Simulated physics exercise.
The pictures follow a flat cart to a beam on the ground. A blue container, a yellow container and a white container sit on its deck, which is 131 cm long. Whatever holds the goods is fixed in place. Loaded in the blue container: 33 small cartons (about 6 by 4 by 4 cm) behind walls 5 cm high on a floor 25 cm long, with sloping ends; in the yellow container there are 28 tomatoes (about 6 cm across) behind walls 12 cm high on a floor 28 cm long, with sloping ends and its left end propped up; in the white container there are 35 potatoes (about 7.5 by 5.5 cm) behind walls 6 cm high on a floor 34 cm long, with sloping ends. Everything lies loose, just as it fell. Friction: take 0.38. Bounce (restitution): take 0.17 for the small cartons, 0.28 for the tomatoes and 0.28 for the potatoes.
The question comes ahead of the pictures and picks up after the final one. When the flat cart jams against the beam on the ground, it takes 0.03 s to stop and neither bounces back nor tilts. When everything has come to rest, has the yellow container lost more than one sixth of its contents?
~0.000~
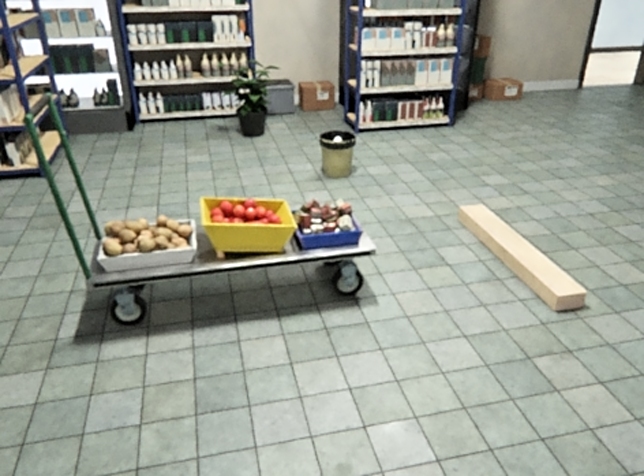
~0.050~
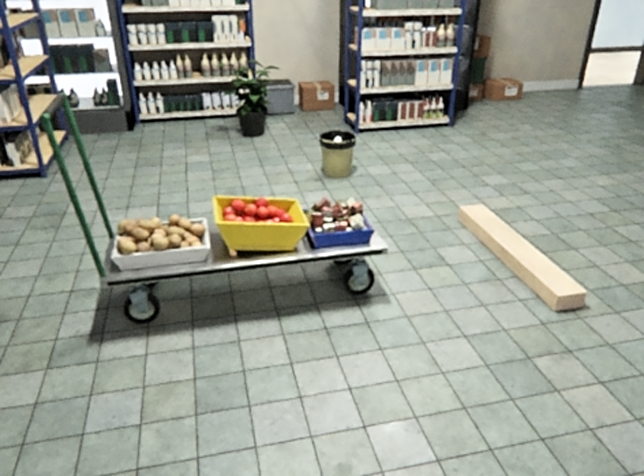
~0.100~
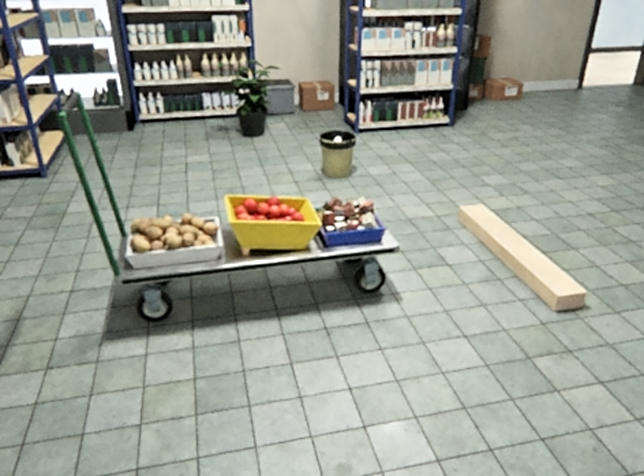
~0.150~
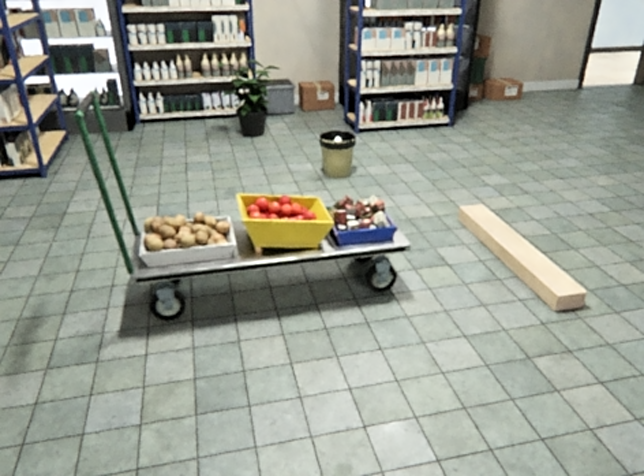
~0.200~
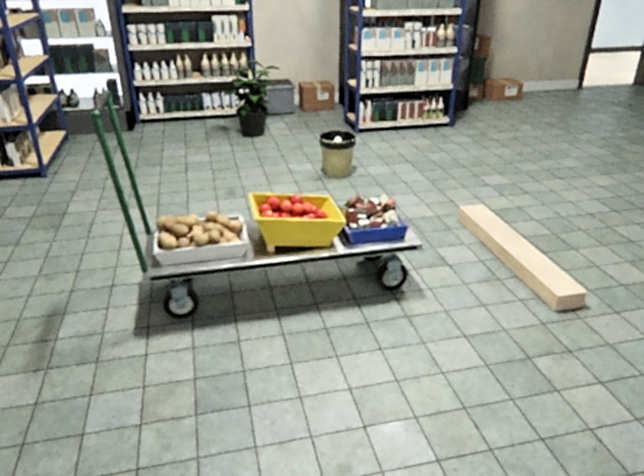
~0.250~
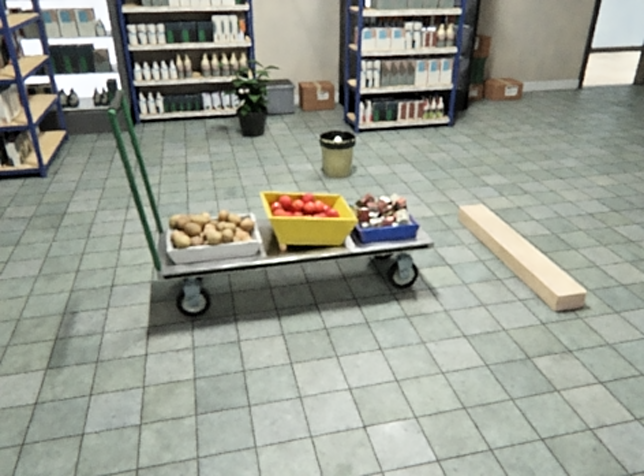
No: Losses never reach one sixth.
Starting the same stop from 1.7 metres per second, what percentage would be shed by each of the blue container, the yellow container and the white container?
Blue container 20 %, yellow container 10 %, white container 20 %.
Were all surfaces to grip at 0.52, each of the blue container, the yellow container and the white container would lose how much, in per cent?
Blue container 20, yellow container 0, white container 0 per cent.
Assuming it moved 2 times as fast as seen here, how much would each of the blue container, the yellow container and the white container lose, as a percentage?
In that case the blue container sheds 40 per cent, the yellow container 10 per cent and the white container 30 per cent.
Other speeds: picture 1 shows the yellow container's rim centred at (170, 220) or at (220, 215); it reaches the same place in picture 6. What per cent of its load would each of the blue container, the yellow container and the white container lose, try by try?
For the blue container it's 50 % and then 20 %, for the yellow container 30 % and then 10 %, and for the white container 30 % and then 20 %.
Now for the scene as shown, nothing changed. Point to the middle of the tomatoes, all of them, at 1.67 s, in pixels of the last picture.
I'd put the middle close to (422, 208).
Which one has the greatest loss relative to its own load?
Blue container.
After 0.71 s, impact.
After 0.81 s, 2 of 33 out of the blue container, 0 of 28 out of the yellow container and 0 of 35 out of the white container.
After 0.93 s, 5 of 33 out of the blue container, 0 of 28 out of the yellow container and 0 of 35 out of the white container.
After 1.16 s, 6 of 33 out of the blue container, 0 of 28 out of the yellow container and 1 of 35 out of the white container.
Outcome (at 1.67 s), 6 of 33 out of the blue container, 0 of 28 out of the yellow container and 1 of 35 out of the white container. Asked share, 0 of 28, 0 per cent.
